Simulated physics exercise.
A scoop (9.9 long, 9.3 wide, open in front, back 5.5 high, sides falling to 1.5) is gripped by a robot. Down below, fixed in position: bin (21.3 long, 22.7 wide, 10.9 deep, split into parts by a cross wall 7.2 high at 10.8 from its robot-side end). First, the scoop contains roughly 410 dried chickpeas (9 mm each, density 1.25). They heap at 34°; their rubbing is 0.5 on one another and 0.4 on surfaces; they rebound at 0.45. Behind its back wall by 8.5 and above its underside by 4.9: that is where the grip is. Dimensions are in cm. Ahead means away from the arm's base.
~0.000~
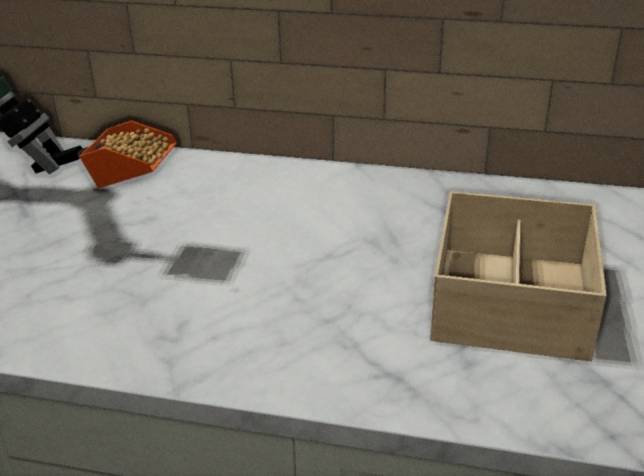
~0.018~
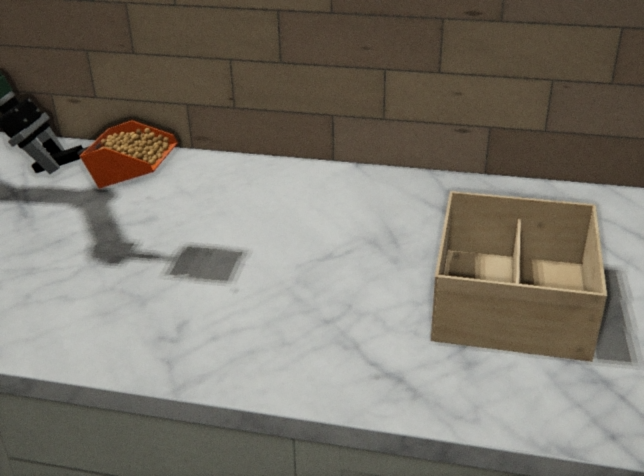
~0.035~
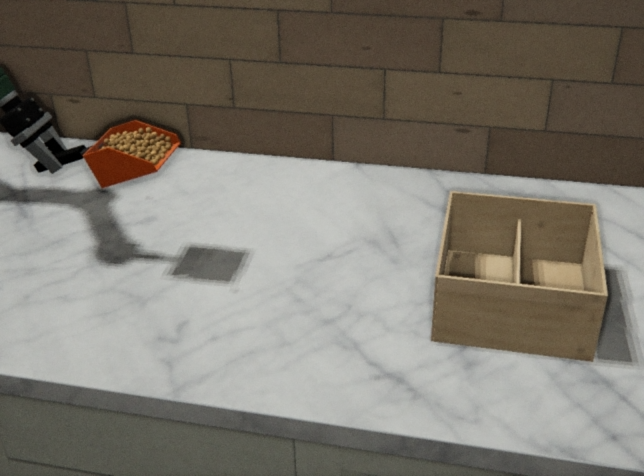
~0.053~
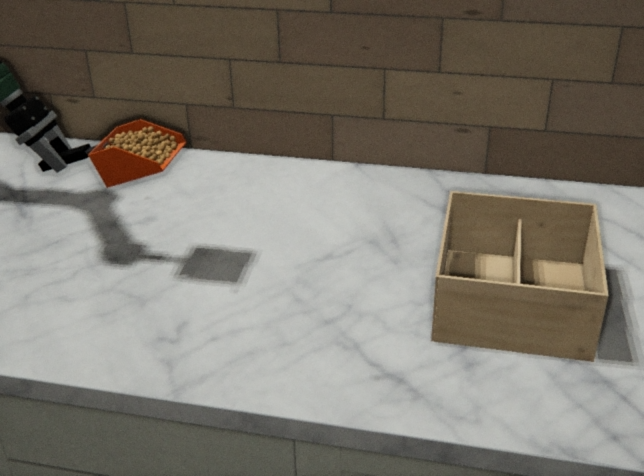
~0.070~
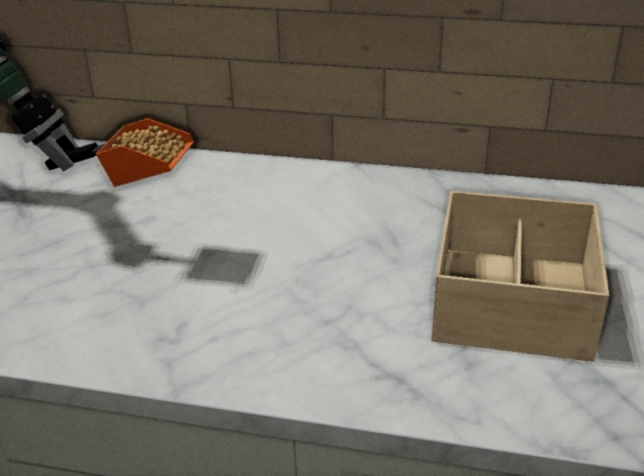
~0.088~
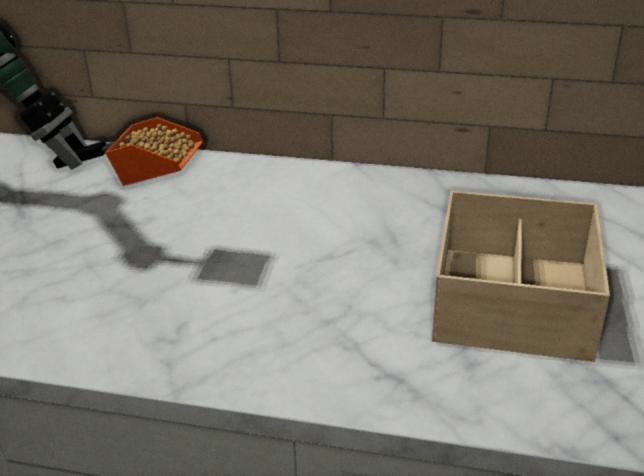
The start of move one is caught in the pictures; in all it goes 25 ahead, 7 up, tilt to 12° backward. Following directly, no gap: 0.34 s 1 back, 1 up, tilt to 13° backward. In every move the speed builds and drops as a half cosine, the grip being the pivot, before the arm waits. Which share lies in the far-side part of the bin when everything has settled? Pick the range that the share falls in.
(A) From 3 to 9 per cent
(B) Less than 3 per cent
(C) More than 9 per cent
B, less than 3 per cent.
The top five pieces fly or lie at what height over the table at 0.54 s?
Some 26 cm.
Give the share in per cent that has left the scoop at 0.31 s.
About 10 per cent.
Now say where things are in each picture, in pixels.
In the first picture, scoop floor at (132, 165), tilted 22° backward; upper third of the load around (129, 148), from x 90 to 165, top at y 130; 406 on the scoop.
In the second picture, scoop floor at (133, 165), tilted 22° backward; upper third of the load around (129, 148), from x 90 to 165, top at y 130.
In the third picture, scoop floor at (136, 165), tilted 22° backward; upper third of the load around (131, 147), from x 95 to 170, top at y 130.
In the fourth picture, scoop floor at (141, 164), tilted 21° backward; upper third of the load around (136, 147), from x 100 to 175, top at y 130.
In the fifth picture, scoop floor at (149, 163), tilted 21° backward; upper third of the load around (142, 146), from x 110 to 180, top at y 130.
In the sixth picture, scoop floor at (158, 163), tilted 20° backward; upper third of the load around (151, 145), from x 115 to 190, top at y 125; 406 on the scoop.
After 0.31 s, tilted 12° backward, highest piece 26 above the table; 358 on the scoop, 48 in flight or on a rim.
After 0.54 s, tilted 13° backward, highest piece 26 above the table; 196 on the scoop, 76 on the table or floor, 5 in the robot-side part, 129 in flight or on a rim.
After 0.85 s, tilted 13° backward, highest piece 26 above the table; 203 on the table or floor, 195 on the scoop, 4 in the robot-side part, 1 in the far-side part, 3 in flight or on a rim.
After 1.90 s, tilted 13° backward, highest piece 26 above the table; 206 on the table or floor, 195 on the scoop, 4 in the robot-side part, 1 in the far-side part.
At rest, 206 on the table or floor, 195 on the scoop, 4 in the robot-side part, 1 in the far-side part. That is 0 % in the far-side part of the bin.
